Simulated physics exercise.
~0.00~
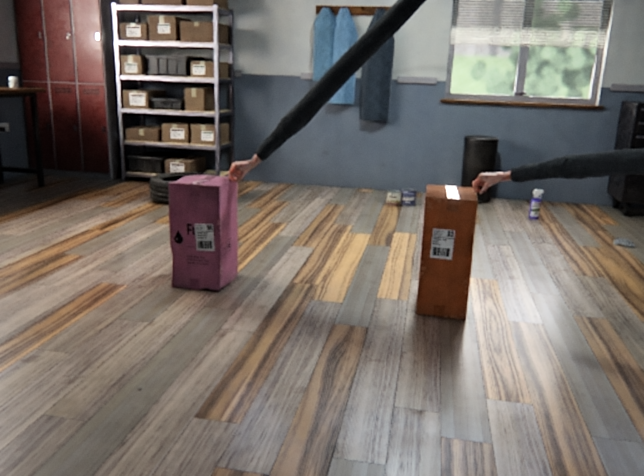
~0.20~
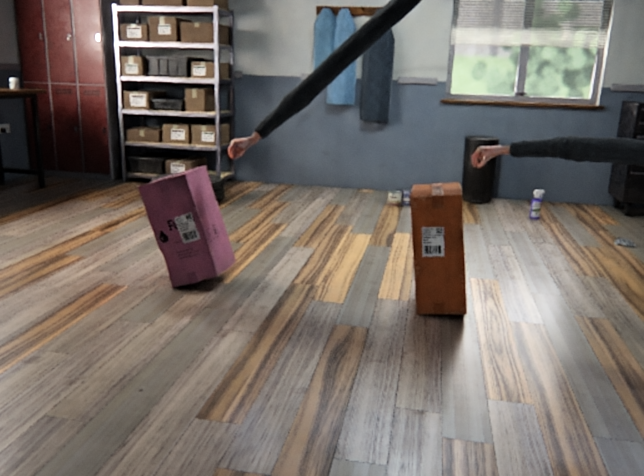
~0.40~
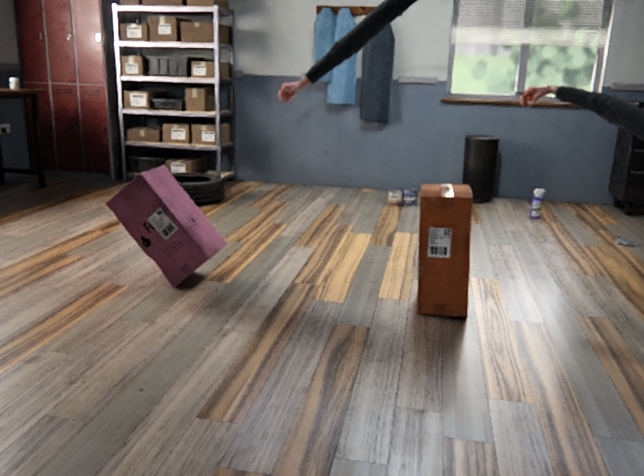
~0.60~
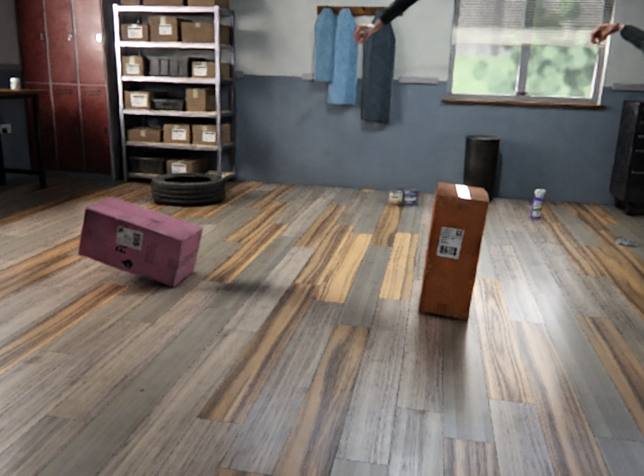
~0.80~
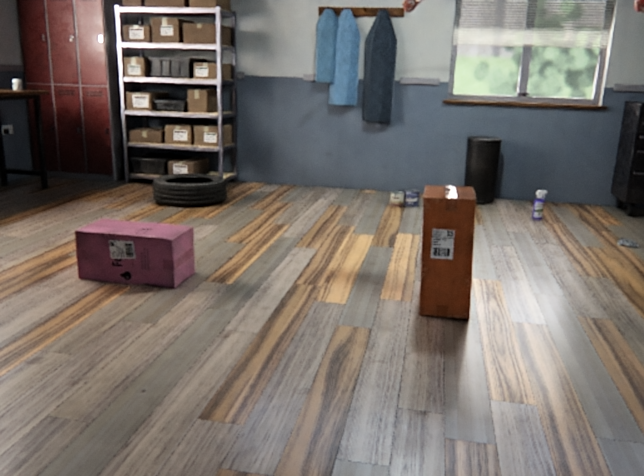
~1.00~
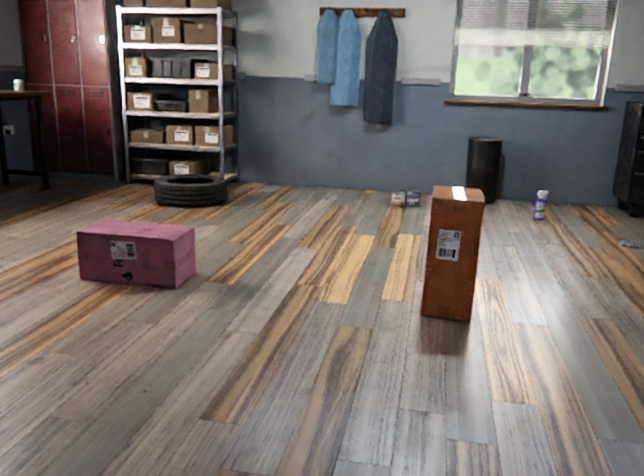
Pink parcel toppling left onto its side after two hands push tall boxes, while the orange one rocks slightly and stays upright.
